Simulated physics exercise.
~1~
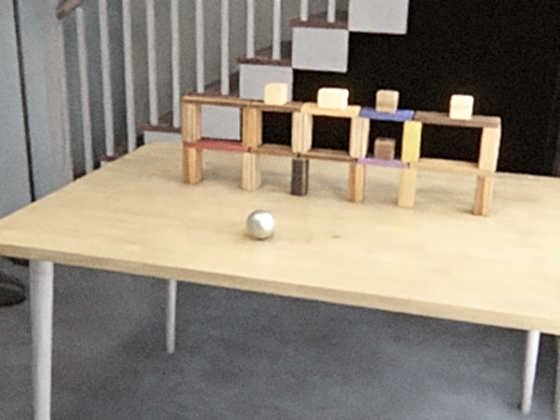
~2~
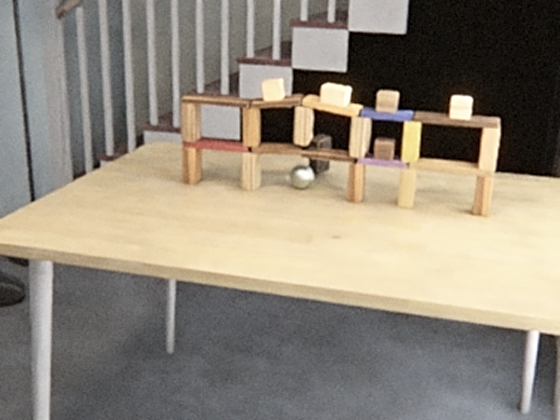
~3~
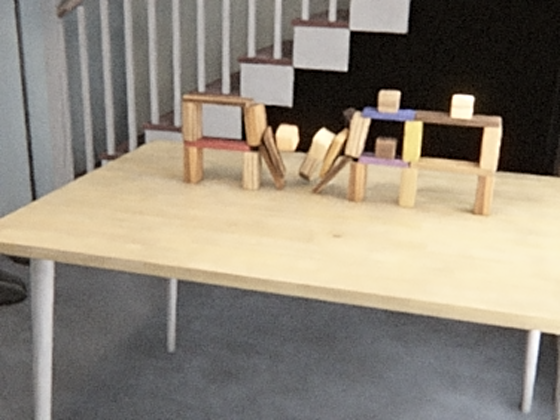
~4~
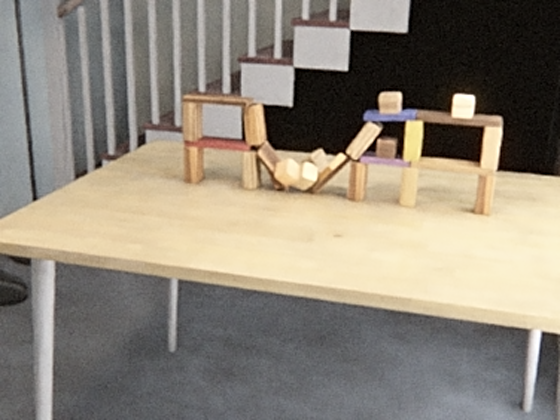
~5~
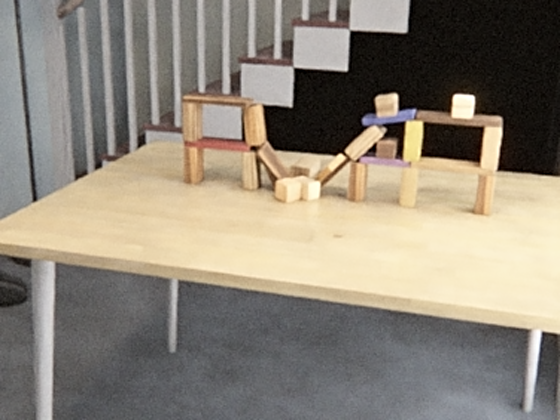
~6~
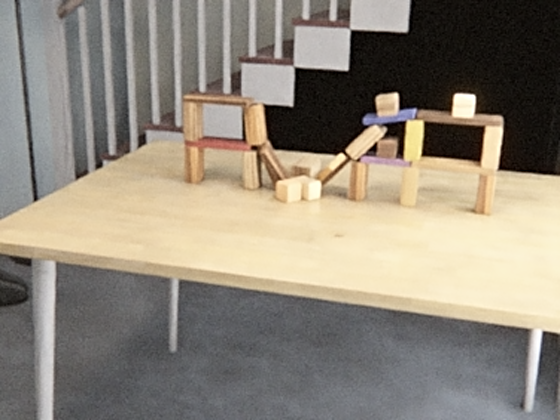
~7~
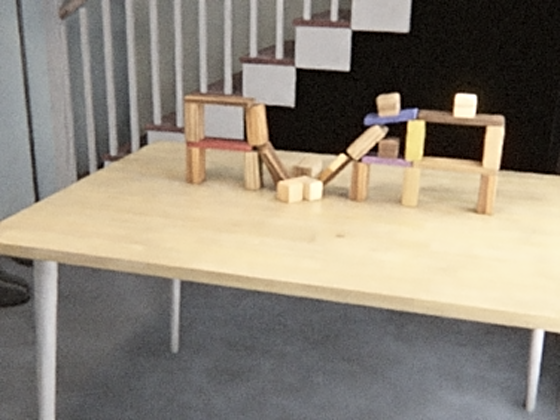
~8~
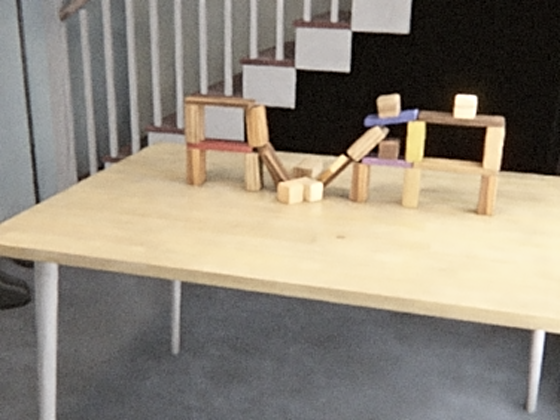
The middle of a two-storey wooden block structure caved in after a silver ball rolled across the table into its dark centre post, dropping planks and blocks into a heap, while both sides stayed standing, the blue plank left slightly tilted.
